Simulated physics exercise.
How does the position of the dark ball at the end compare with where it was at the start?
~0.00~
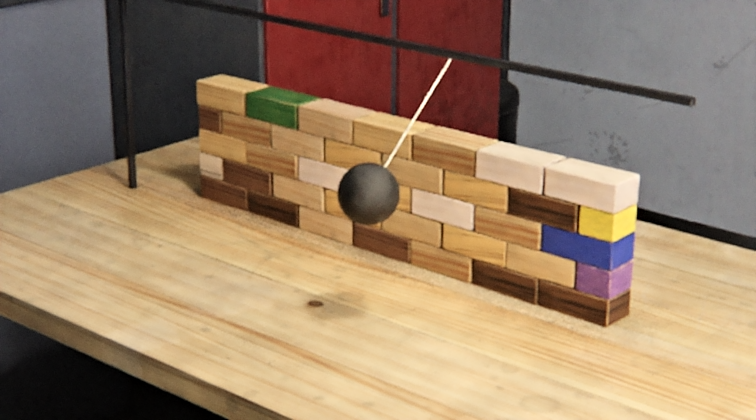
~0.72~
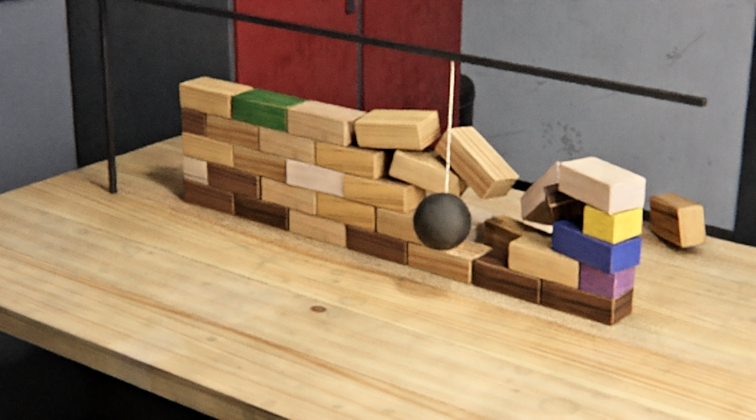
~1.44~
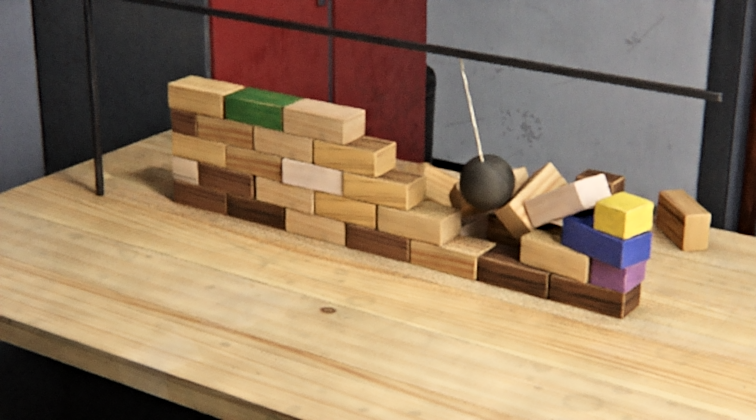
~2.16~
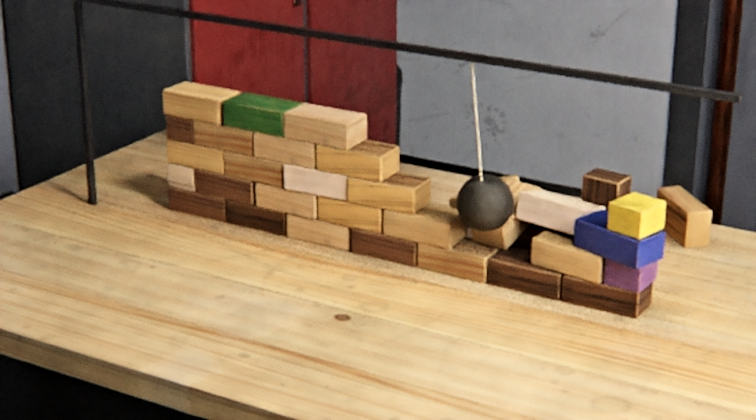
At the start the ball is in front of the middle of the intact wall. By the end it is farther to the right, in the broken gap among the tumbled blocks.
